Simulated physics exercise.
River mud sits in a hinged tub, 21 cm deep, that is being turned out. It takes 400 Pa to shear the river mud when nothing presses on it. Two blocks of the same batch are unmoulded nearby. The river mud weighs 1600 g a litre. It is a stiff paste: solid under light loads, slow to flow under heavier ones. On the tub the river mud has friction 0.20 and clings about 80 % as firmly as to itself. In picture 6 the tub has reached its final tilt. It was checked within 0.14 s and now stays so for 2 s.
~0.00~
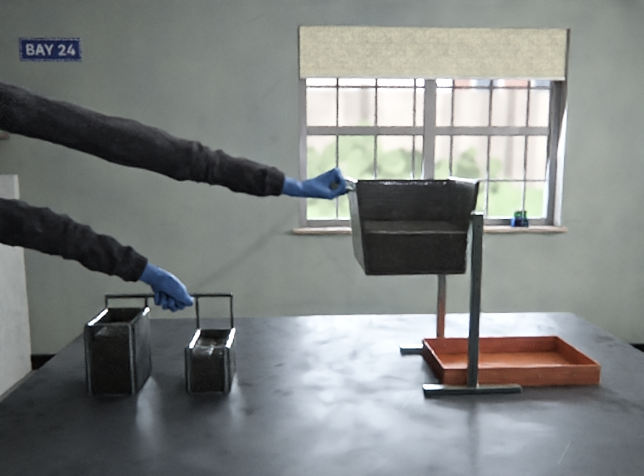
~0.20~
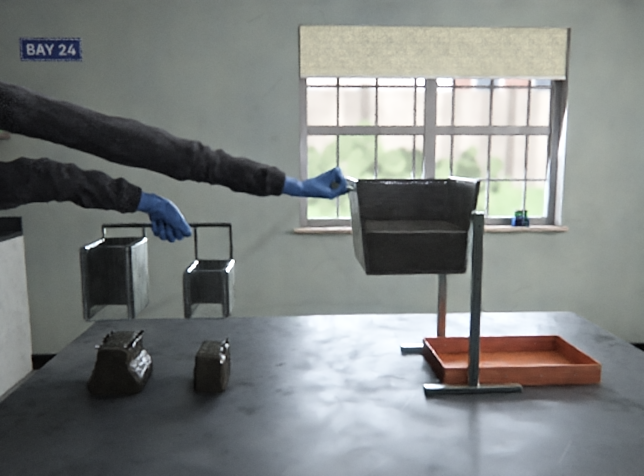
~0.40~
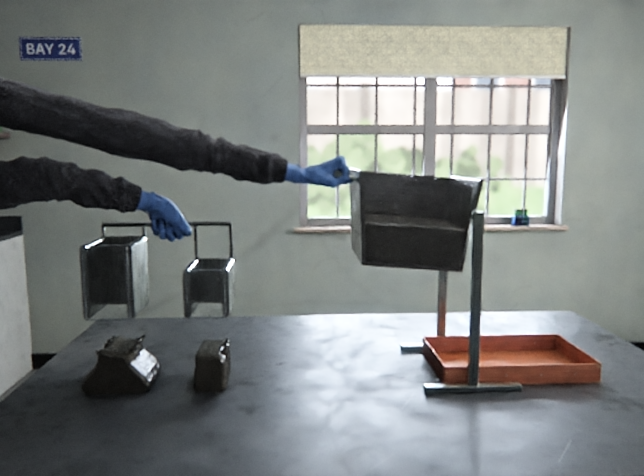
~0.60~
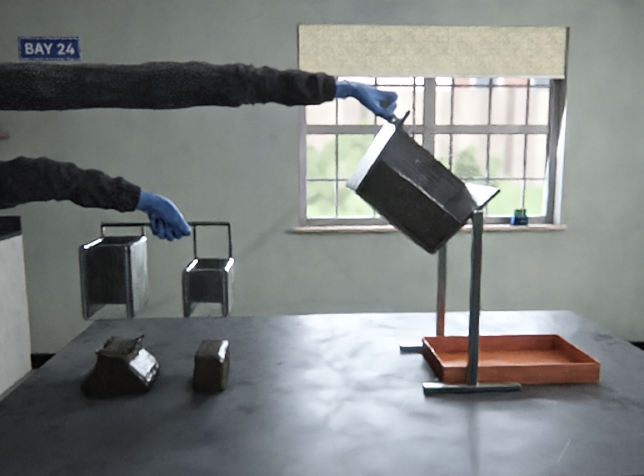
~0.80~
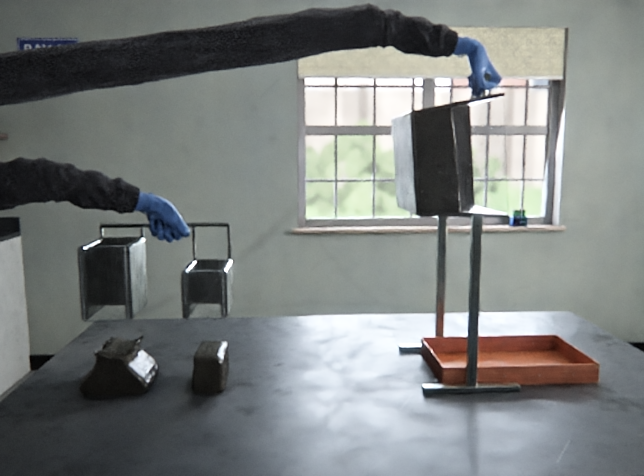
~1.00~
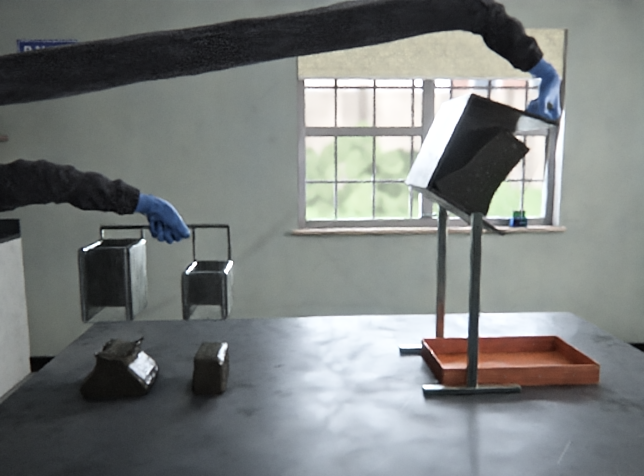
The clip opens with blue-gloved hands at a dark tub of mud and two moulds. One hand lifts the moulds off two dark blocks, and the larger block slumps while the smaller barely changes. The other hand swings the hinged tub up and over rightward above an orange tray, which remains empty.
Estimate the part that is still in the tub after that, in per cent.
Expect roughly 0 %.
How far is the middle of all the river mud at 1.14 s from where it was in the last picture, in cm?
About 17 cm.
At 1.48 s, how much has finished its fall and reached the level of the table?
Some 100 per cent.
After 1.14 s, the tub is at 115 degrees and holds 36 %.
After 1.31 s, the tub is at 115 degrees and holds 0 %.
After 1.48 s, the tub is at 115 degrees and holds 0 %.
After 1.65 s, the tub is at 115 degrees and holds 0 %.
After 3.00 s, at the end, the tub is at 115 degrees and holds 0 %.
